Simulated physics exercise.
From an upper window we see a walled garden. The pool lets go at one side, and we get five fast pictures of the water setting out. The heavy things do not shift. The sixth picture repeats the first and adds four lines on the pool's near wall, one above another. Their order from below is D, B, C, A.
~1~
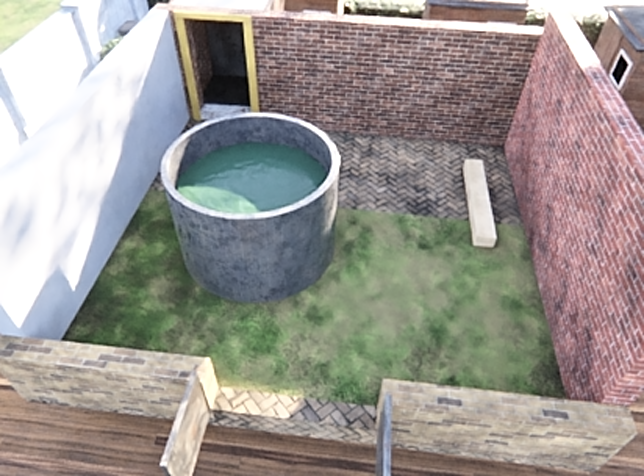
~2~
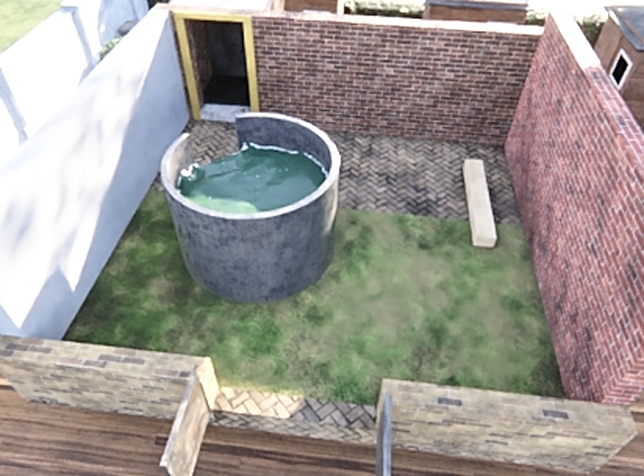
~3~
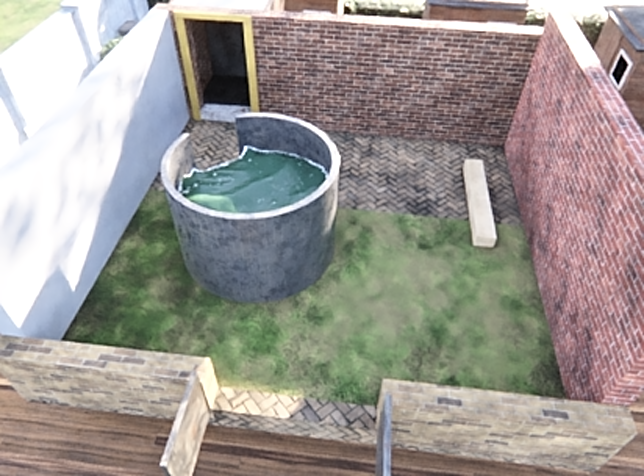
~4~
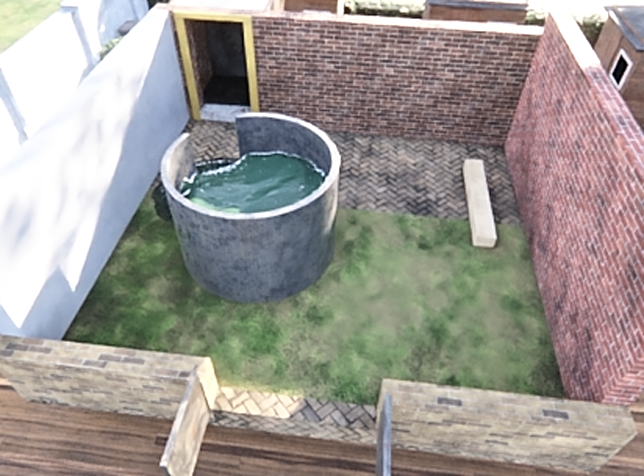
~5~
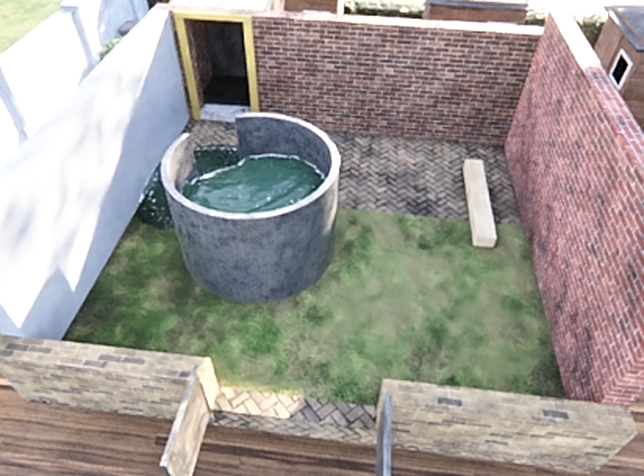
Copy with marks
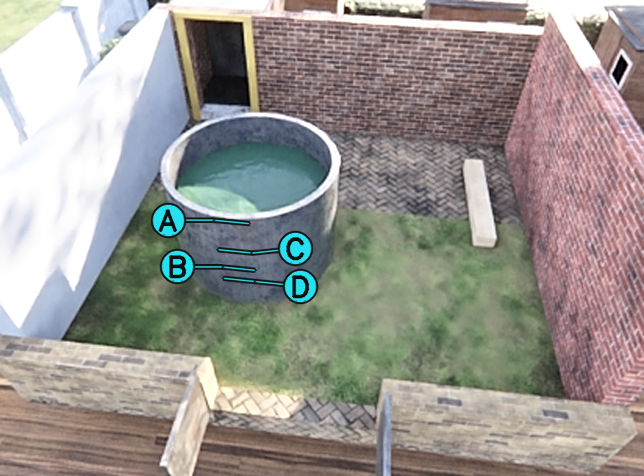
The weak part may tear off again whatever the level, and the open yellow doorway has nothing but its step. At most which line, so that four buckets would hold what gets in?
That is mark D.
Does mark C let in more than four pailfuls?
Yes, that goes wrong.
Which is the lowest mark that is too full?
That would be B.
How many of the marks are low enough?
One.
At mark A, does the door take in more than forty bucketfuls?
Yes, it does.
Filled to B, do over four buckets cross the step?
Yes, it does.
In cyan, A at (230, 221); B at (238, 268); C at (235, 251); D at (239, 280); from the bottom up D, B, C, A.
With A, dozens of bucketfuls pour in.
With B, about 9 bucketfuls get in.
With C, dozens of bucketfuls pour in.
With D, a bucket or two gets in.
